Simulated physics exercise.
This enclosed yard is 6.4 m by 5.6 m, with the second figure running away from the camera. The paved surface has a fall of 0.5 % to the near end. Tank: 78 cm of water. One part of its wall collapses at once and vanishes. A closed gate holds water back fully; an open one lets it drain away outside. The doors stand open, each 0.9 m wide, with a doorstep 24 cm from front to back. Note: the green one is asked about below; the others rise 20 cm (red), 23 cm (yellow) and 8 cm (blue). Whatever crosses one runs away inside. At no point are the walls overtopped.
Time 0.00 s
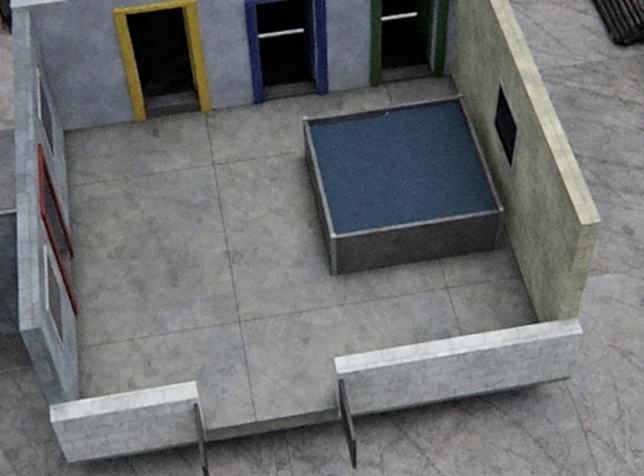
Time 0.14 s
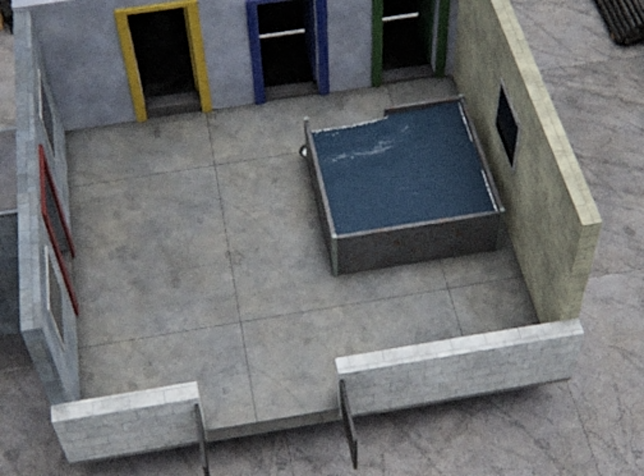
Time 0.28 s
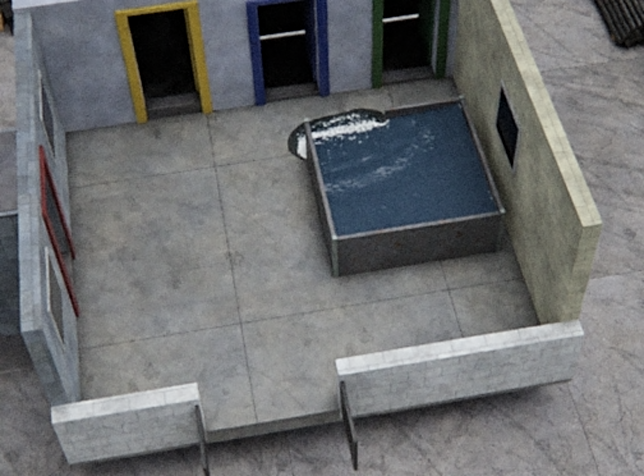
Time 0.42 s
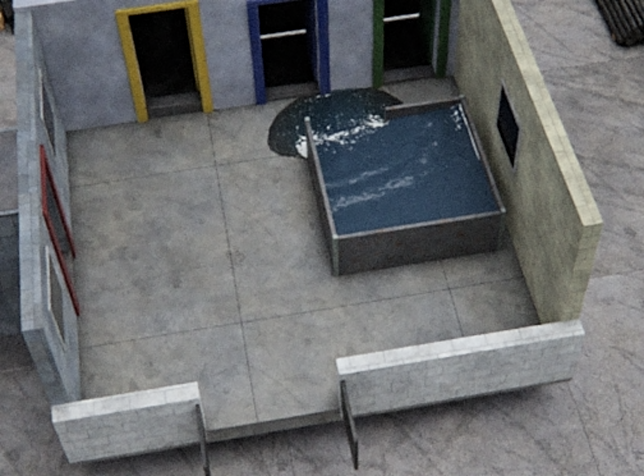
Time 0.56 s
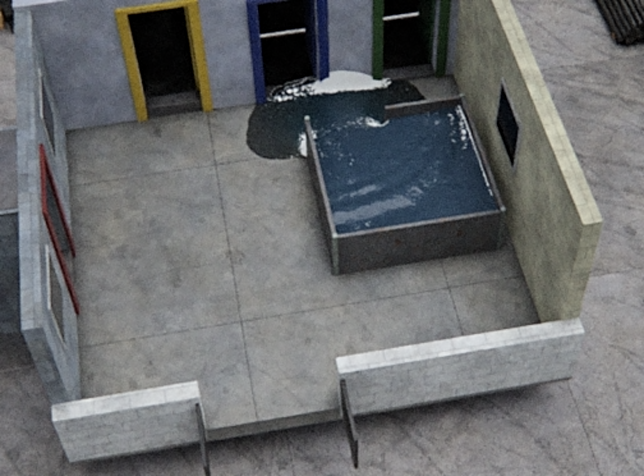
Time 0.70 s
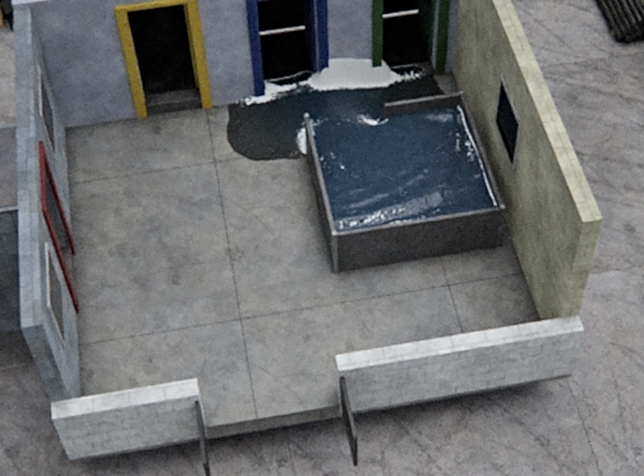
A walled yard with yellow, blue and green doorways held a square tank of still water, until the tank's far side gave way and foaming water spread over the paving to the blue and green doorways.
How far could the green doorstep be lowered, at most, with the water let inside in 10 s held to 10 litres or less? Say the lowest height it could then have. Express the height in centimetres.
It could then stand at about 23 cm.
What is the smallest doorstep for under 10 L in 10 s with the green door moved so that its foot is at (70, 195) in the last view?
You'd want it roughly 15 cm high.
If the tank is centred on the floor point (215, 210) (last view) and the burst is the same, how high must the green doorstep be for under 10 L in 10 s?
About 11.5 cm.
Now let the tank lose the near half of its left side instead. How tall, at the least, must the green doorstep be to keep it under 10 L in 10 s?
Then roughly 13.0 cm.
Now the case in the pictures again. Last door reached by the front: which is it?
It's the red door.
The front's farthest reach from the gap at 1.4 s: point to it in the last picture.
The farthest wet point sits near (122, 120) in the last view.
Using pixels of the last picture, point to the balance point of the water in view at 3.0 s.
About (355, 171).
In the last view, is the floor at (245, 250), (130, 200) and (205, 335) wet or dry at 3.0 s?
So the three spots come out spared, swamped, spared, in that order.
After 1.4 s water covers 15 % of the floor, deepest (52 cm) near (332, 97); 16 cm at the green door, 15 litres in over its 8 cm doorstep.
After 3.0 s water covers 40 % of the floor, deepest (36 cm) near (343, 95); 14 cm at the green door, 67 litres in over its 8 cm doorstep.
After 10.0 s water covers 95 % of the floor, deepest (14 cm) near (84, 419); 10 cm at the green door, 155 litres in over its 8 cm doorstep.
At the green door as built, the water arrived by 0.7 s and peaked near 17 cm at 1.2 s.
With a doorstep of 21 cm, 15 litres would have come in within the 10 s; with 28 cm, 2 litres. So under 10 litres takes about 23 cm.
